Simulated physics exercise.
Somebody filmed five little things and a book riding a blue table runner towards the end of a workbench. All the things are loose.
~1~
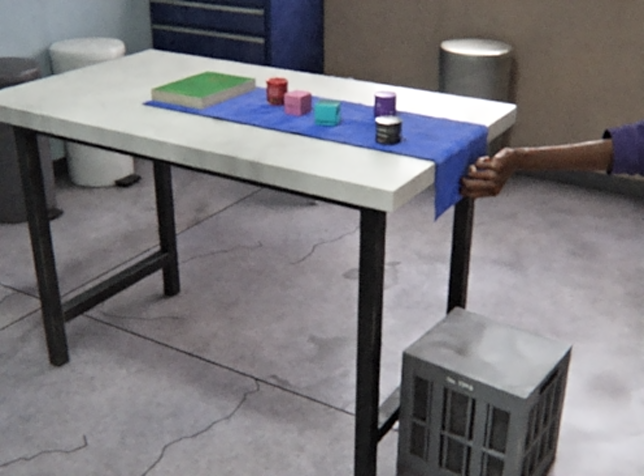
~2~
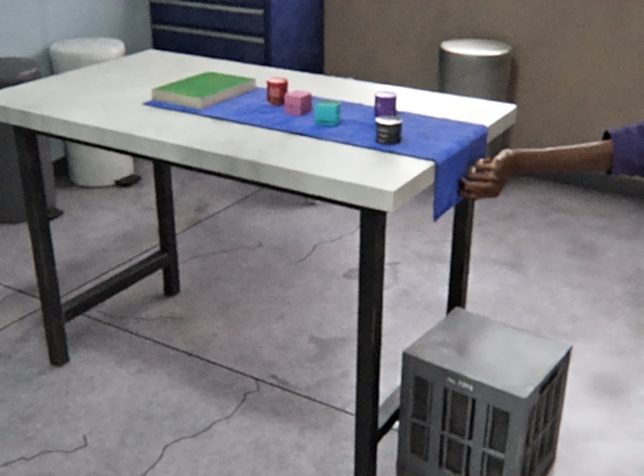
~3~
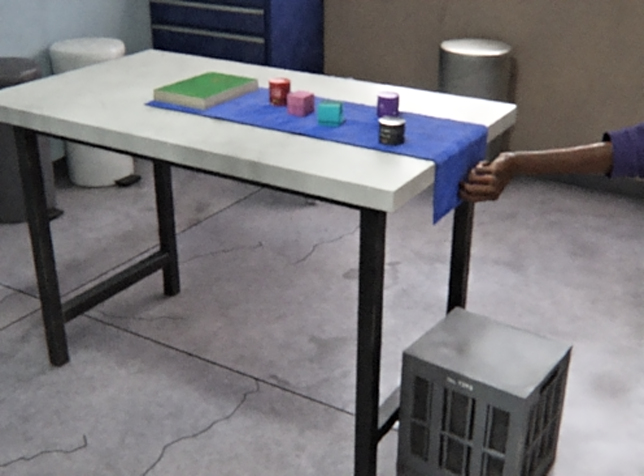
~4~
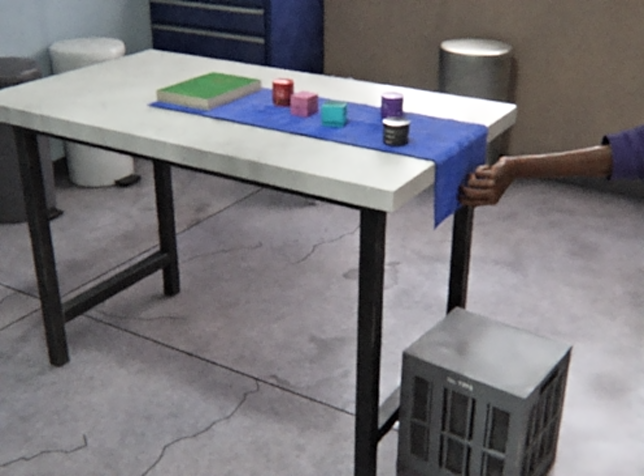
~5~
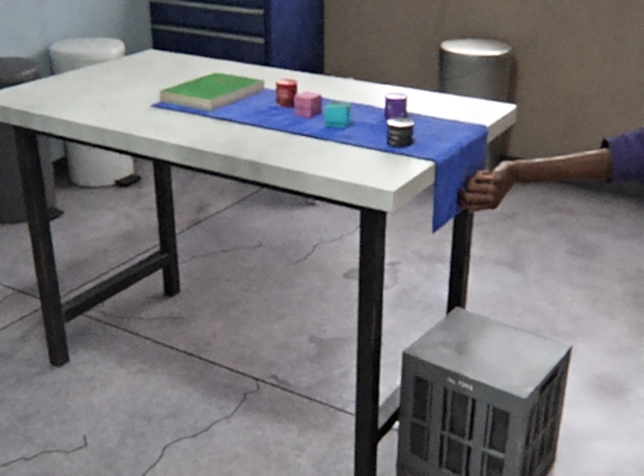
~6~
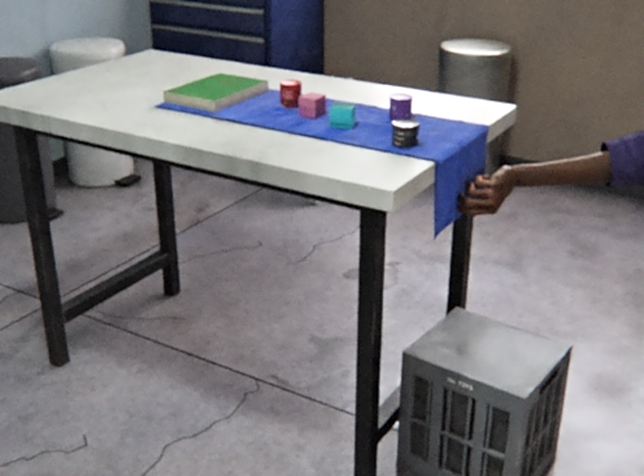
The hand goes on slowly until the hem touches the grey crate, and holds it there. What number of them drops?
The workbench loses three.
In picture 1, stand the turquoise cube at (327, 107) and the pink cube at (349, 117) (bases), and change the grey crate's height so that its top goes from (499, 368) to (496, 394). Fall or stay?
The turquoise cube drops off; the pink cube goes over.
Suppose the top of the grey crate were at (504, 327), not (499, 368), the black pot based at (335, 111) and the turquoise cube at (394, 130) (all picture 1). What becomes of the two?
The black pot remains up; the turquoise cube goes over.
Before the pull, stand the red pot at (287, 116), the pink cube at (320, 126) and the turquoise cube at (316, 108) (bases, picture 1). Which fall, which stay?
The red pot survives, the pink cube falls, the turquoise cube does not fall.
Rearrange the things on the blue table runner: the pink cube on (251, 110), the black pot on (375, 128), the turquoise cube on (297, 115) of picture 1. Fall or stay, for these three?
The pink cube holds on; the black pot falls; the turquoise cube keeps its place on top.
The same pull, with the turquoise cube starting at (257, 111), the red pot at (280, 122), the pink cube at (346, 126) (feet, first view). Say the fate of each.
The turquoise cube keeps its place on top, the red pot holds on, the pink cube goes over.
Soon after, hem near (456, 282); black pot gone.
After that, hem on the crate; black pot, purple pot and turquoise cube gone.
In the end, hem on the crate; black pot, purple pot and turquoise cube gone. The count of fallen things is three.
